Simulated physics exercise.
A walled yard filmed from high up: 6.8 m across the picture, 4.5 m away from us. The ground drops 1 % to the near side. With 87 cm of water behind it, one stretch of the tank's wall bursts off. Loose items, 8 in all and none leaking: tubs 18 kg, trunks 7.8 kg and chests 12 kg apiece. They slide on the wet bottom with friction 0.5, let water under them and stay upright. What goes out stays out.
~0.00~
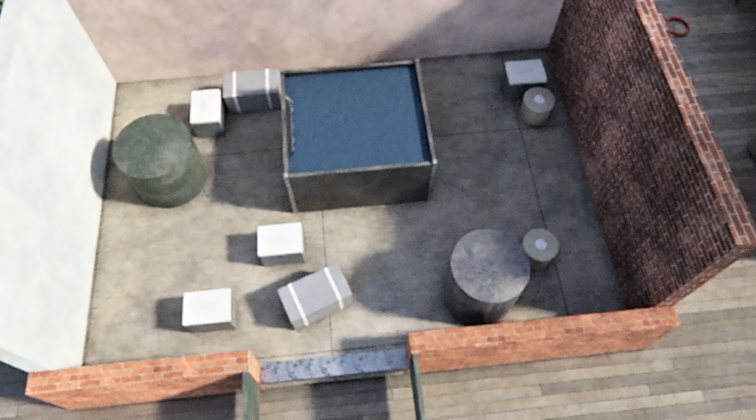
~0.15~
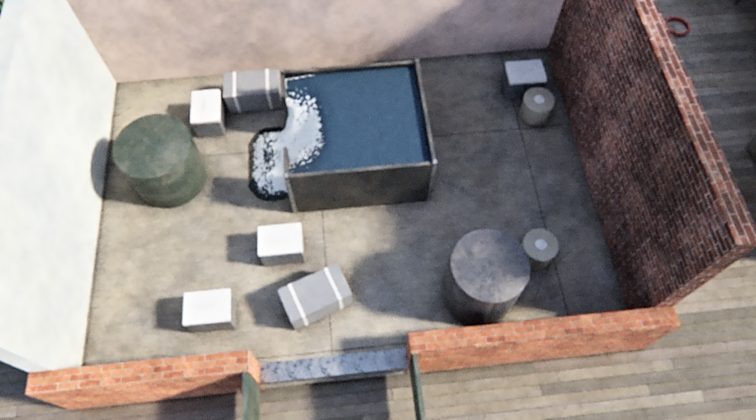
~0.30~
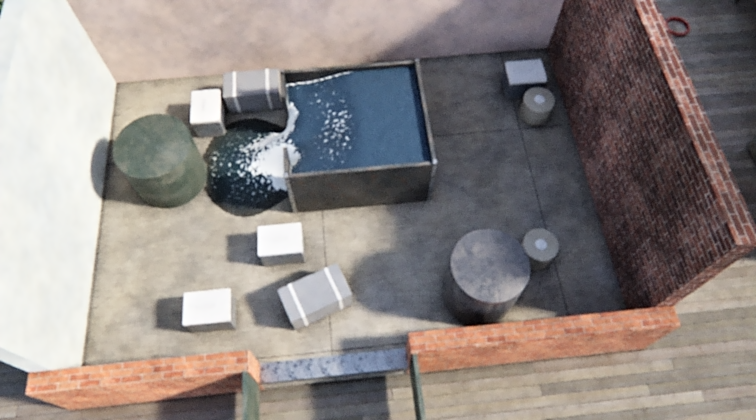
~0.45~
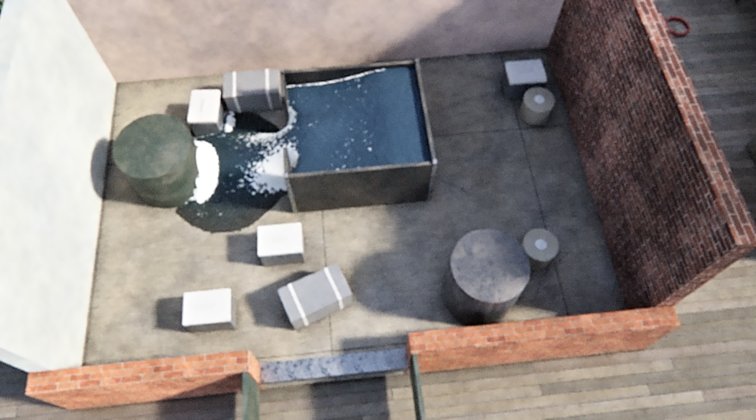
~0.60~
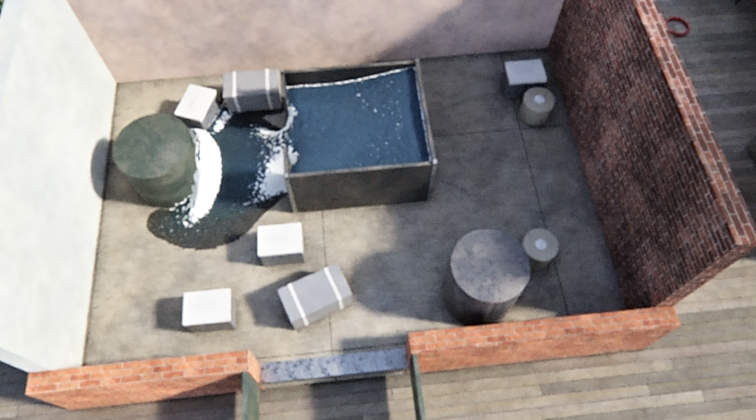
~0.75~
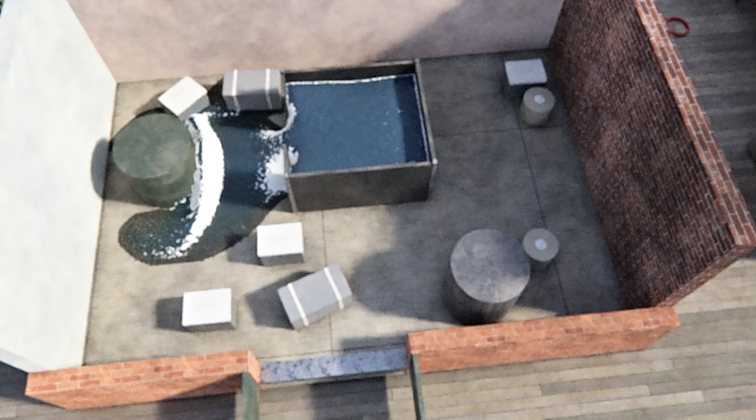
Water bursts from the left side of a tank, spreads across the walled yard and shifts a white box.
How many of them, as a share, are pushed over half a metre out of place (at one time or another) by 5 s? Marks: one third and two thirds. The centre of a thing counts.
That comes to between one and two thirds.
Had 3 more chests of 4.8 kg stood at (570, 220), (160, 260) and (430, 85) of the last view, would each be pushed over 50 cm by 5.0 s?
In turn: Short of it, past it, past it.
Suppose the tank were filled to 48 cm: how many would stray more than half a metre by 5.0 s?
In that case 2 of them.
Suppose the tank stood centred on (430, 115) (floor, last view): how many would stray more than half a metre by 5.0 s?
Then 4.
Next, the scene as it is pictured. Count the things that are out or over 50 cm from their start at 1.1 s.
1 of them.
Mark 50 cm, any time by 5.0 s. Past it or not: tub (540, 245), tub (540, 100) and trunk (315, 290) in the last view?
In that order: Under, less, over.
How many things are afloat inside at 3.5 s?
At that moment 1.
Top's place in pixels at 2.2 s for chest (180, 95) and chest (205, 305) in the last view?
Near (115, 93) and (228, 334).
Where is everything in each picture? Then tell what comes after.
The first frame shows a chest at (205, 105) rests on the ground; a trunk at (251, 82), on the bottom; 3.0 m2 under water; 0 of 8 have shifted.
The second frame shows a chest at (205, 105), on the bottom; a trunk at (251, 82) rests on the ground; water covers 3.6 m2; 0 of 8 have shifted.
The third frame shows a chest at (205, 105), on the bottom; a trunk at (251, 82), on the bottom; water covers 4.5 m2; 0 of 8 have shifted.
The fourth frame shows a chest at (204, 105), on the bottom; a trunk at (251, 82), on the bottom; 5.1 m2 under water; 0 of 8 have shifted.
The fifth frame shows a chest at (195, 102), on the bottom, 15 cm from its start; a trunk at (251, 82) rests on the ground; 5.8 m2 under water; 1 of 8 have shifted.
The sixth frame shows a chest at (182, 94) rests on the ground, 39 cm from its start; a trunk at (251, 82) rests on the ground; 7.1 m2 under water; 1 of 8 have shifted.
After 1.1 s 1 of 8 are over 50 cm from their spots; 0 afloat.
After 2.2 s 1 of 8 are over 50 cm from their spots; 1 afloat.
After 3.5 s 2 of 8 are over 50 cm from their spots; 1 afloat.
After 5.0 s 3 of 8 are over 50 cm from their spots, and 3 have been at some point; 4 afloat.
